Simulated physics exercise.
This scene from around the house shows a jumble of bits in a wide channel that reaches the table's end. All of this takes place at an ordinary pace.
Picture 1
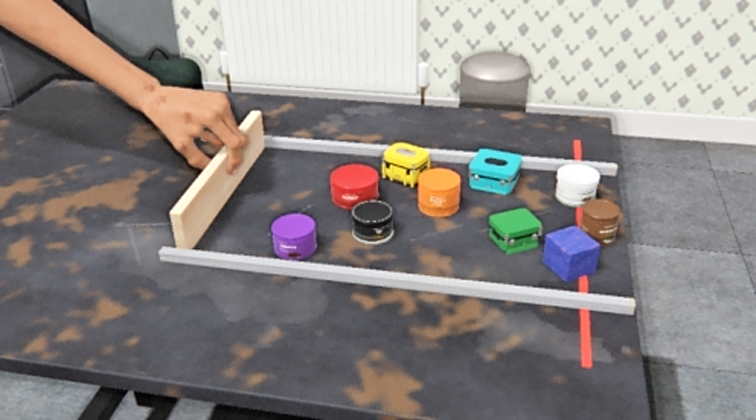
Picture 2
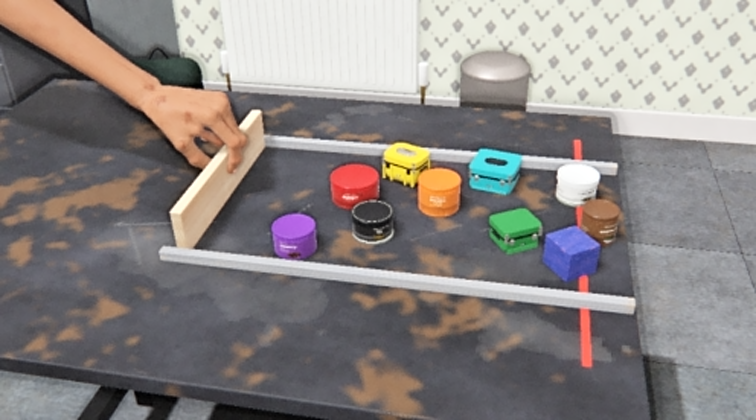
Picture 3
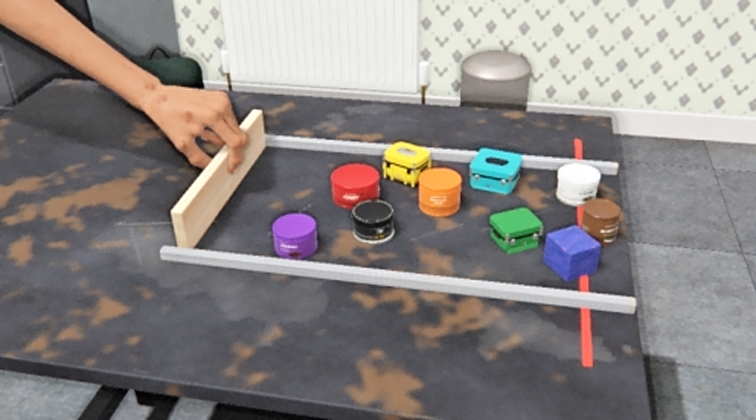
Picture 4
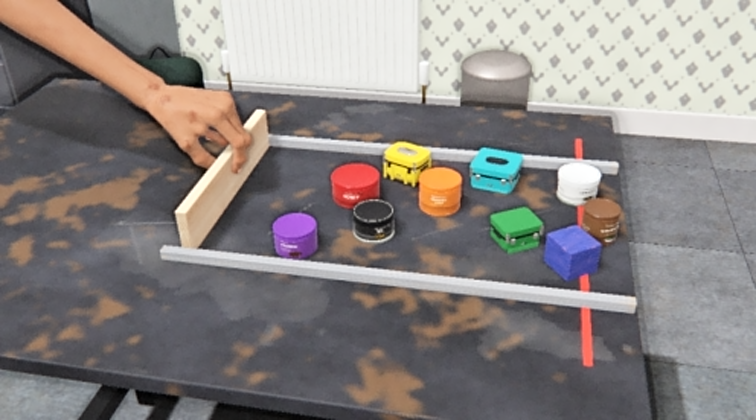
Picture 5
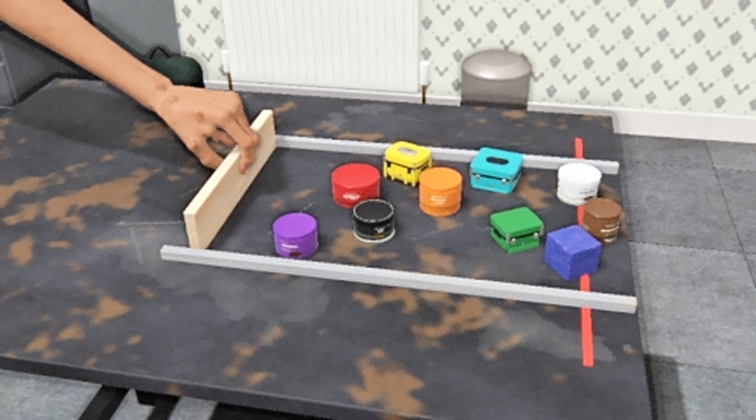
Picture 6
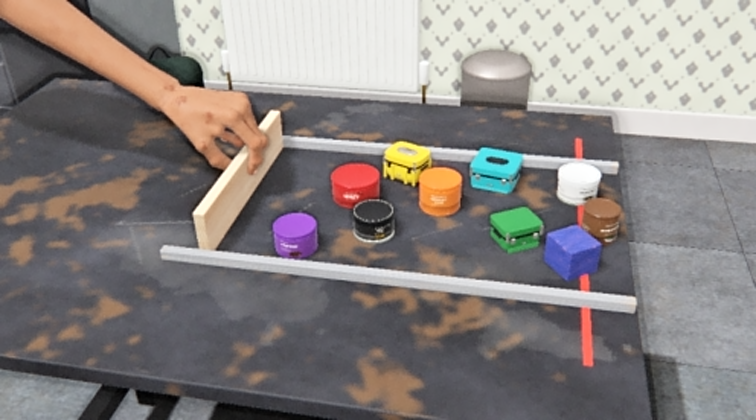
A hand holding a wooden board upright, then sliding it slightly right towards colourful tubs and cases sitting motionless between pale rails.
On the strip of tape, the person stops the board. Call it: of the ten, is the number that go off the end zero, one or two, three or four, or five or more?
Five or more go off.
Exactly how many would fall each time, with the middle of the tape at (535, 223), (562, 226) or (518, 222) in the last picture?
2, 4, 1.
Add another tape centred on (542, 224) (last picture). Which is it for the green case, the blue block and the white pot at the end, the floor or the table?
First the green case, which stays on top, then the blue block, which stays on top, and the white pot, which leaves the top.
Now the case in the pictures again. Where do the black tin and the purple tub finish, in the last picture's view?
About (607, 244), and the other about (609, 274).
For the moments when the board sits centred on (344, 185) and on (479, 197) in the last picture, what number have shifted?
2, then 8.
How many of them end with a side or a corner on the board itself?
It's touching 4 at the end.
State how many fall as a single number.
Altogether the count is 6.
A little later, none off yet; brown tub at rest near (600, 222); white pot at rest near (578, 185); blue block at rest near (572, 252).
Next, none off yet; brown tub shifted a little near (616, 224); white pot shifted about its own width near (629, 189); blue block at rest near (575, 254).
When it is over, the number that fall off is five or more; down, orange tub, turquoise case, green case, blue block, white pot and brown tub.
